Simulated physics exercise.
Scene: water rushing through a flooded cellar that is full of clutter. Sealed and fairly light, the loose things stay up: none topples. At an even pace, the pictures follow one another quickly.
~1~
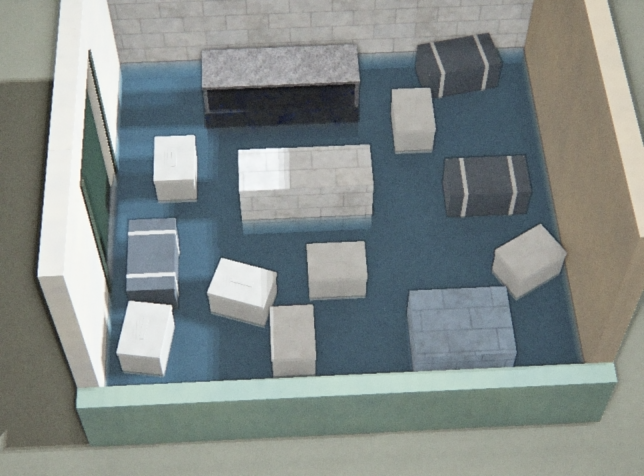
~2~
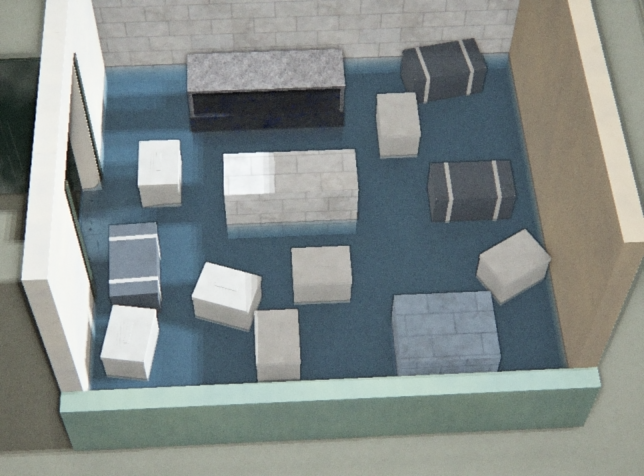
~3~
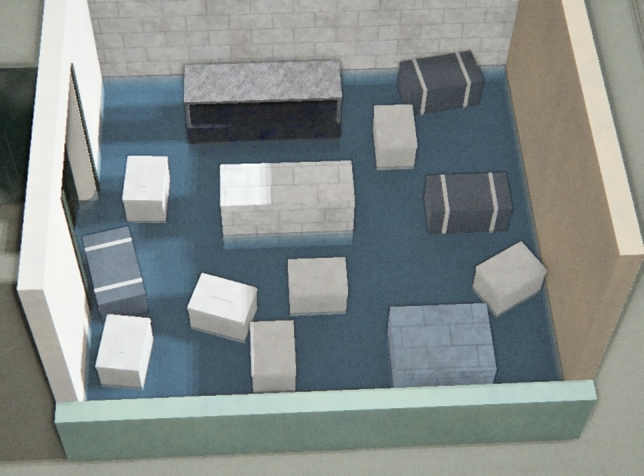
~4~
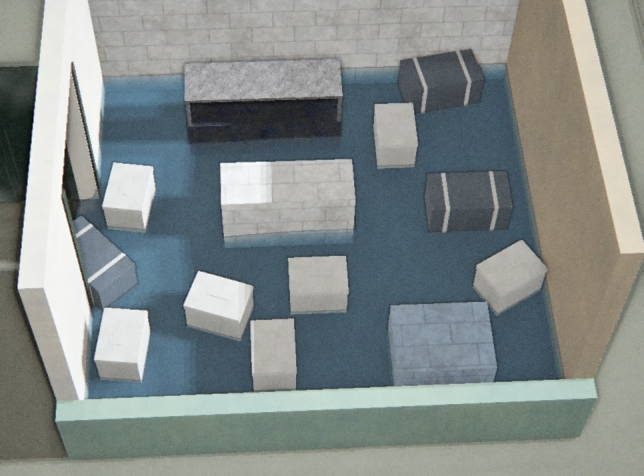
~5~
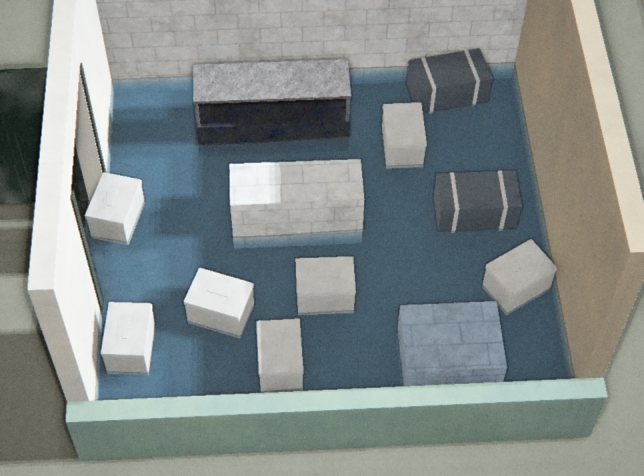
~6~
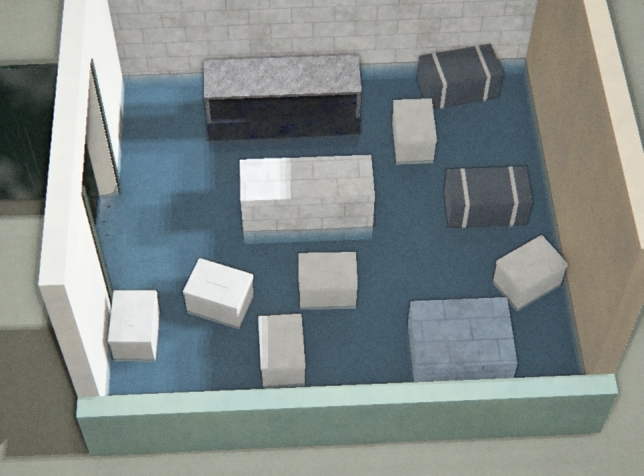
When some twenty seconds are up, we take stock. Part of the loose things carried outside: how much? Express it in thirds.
It comes to two thirds or above.
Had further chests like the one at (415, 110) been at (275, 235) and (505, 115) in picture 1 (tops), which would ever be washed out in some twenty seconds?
Listed first makes it out, listed second does not escape.
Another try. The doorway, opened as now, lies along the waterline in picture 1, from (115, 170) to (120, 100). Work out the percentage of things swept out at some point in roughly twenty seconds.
About 40 percent.
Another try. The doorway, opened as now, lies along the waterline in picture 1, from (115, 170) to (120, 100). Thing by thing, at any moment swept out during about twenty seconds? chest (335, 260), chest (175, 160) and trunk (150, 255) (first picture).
Going through them in turn: Remains behind; escaped; escaped.
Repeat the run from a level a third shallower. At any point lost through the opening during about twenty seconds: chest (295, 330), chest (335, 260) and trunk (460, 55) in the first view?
One after the other: Swept away, swept away, remains.
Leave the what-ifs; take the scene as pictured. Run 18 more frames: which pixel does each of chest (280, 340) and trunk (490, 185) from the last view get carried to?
They'd be somewhere near (146, 295) and (442, 209).
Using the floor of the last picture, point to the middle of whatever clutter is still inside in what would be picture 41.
On the floor of the last picture, roughly (348, 226).
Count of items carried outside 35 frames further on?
Tally: 7.
A moment on, 2 of 10 are out; 8 afloat.
Next, 5 of 10 are out; 5 afloat.
Later, 7 of 10 are out; 3 afloat.
In the end, 7 of 10 are out; 3 afloat.
